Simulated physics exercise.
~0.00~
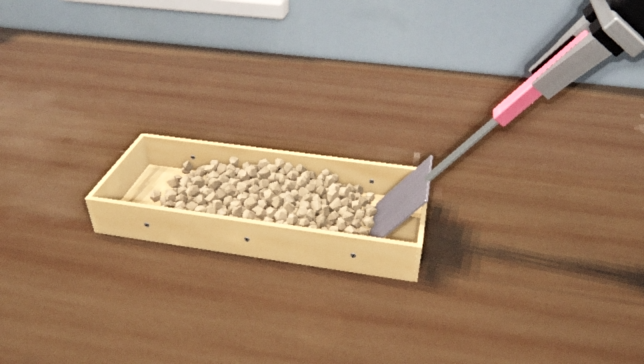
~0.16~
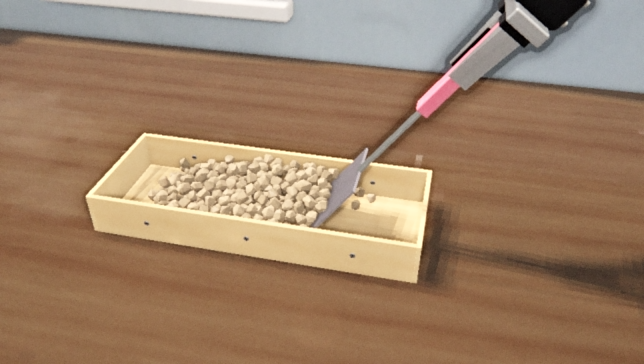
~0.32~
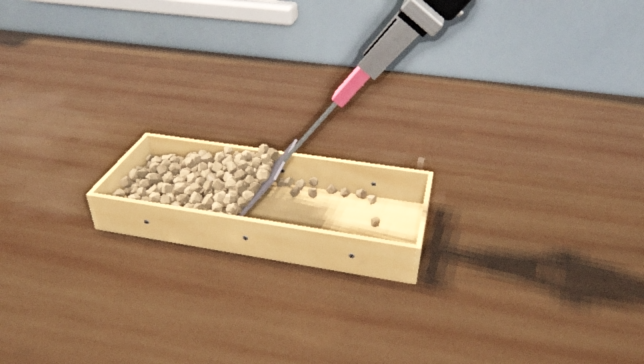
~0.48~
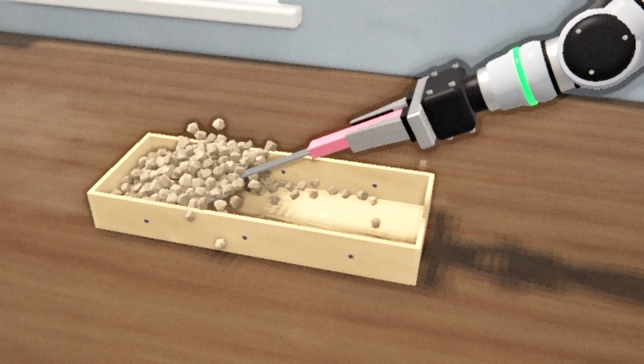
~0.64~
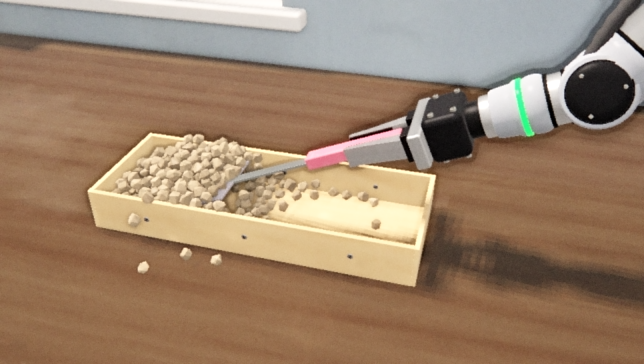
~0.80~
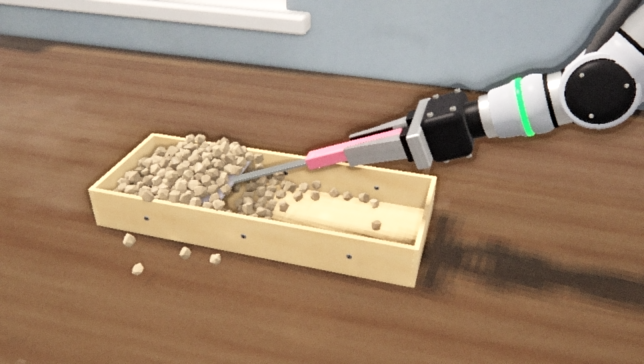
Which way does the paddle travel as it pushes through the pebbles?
The paddle travels to the left, heaping the pebbles toward the left end of the tray.
